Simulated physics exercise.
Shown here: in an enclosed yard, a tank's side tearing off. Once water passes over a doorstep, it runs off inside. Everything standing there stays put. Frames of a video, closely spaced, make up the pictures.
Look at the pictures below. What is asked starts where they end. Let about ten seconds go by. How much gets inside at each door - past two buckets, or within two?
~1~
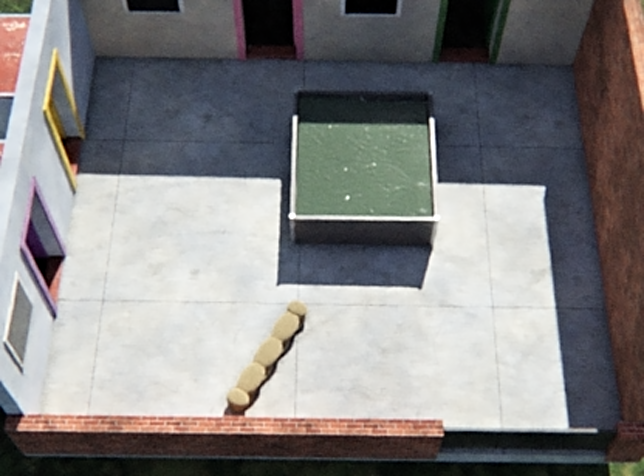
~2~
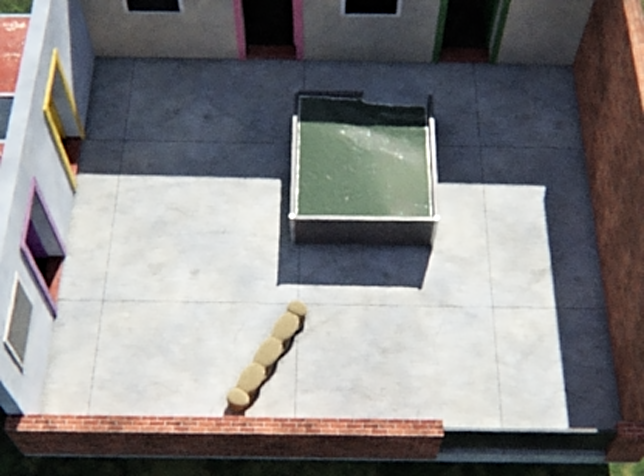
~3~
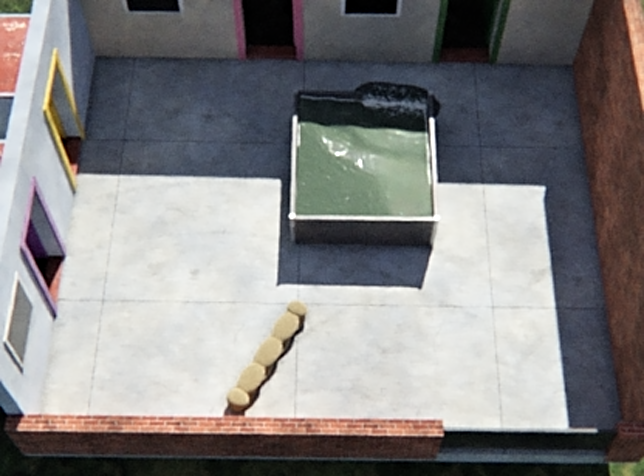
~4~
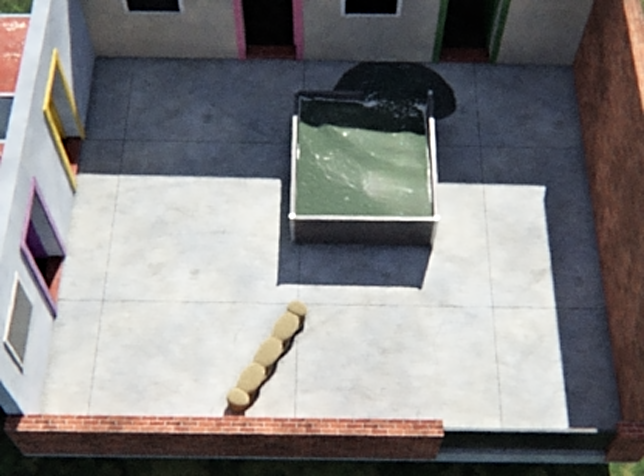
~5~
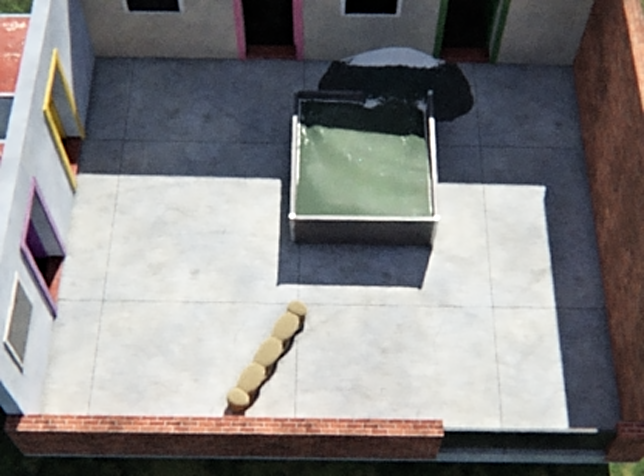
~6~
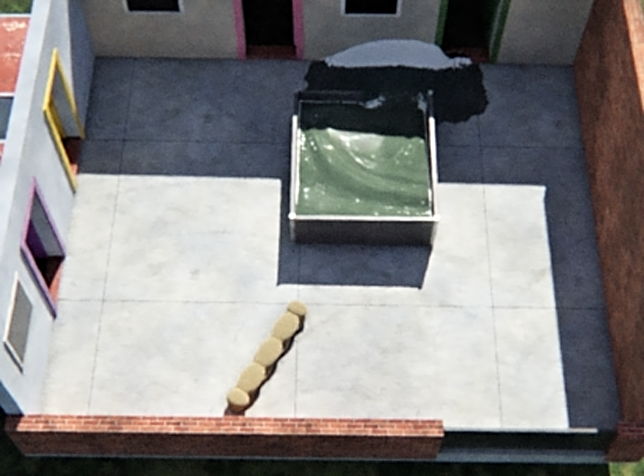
In order: Purple door: At most two buckets, pink door: At most two buckets, green door: Over two buckets, yellow door: At most two buckets.
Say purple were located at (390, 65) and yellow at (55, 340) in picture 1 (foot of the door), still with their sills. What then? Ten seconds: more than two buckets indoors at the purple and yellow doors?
As it turns out, the purple door runs past it while the yellow door keeps within it.
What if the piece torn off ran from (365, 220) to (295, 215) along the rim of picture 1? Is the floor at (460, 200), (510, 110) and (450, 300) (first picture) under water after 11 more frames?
Point by point: Untouched, untouched and untouched.
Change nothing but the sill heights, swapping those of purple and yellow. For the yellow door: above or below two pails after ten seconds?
My guess is that yellow crosses the mark.
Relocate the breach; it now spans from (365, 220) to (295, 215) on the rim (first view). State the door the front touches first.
My pick: The door marked purple.
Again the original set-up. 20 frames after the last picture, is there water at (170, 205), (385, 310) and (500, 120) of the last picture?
As listed, the points end up soaked, high and dry and soaked.
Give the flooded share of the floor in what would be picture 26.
Roughly 40 per cent.
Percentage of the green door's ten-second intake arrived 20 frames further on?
75 %.
A moment on, water covers 10 % of the floor; the purple door not reached, the pink door wet at the sill, nothing in, the green door under two buckets in, the yellow door not reached.
Next, water covers 20 % of the floor; the purple door not reached, the pink door wet at the sill, nothing in, the green door over two buckets in, the yellow door not reached.
Then, water covers 40 % of the floor; the purple door not reached, the pink door wet at the sill, nothing in, the green door far over two buckets in, the yellow door wet at the sill, nothing in.
Later, water covers 70 % of the floor; the purple door wet at the sill, nothing in, the pink door wet at the sill, nothing in, the green door far over two buckets in, the yellow door under two buckets in.
In the end, water covers 95 % of the floor; the purple door wet at the sill, nothing in, the pink door wet at the sill, nothing in, the green door far over two buckets in, the yellow door under two buckets in.
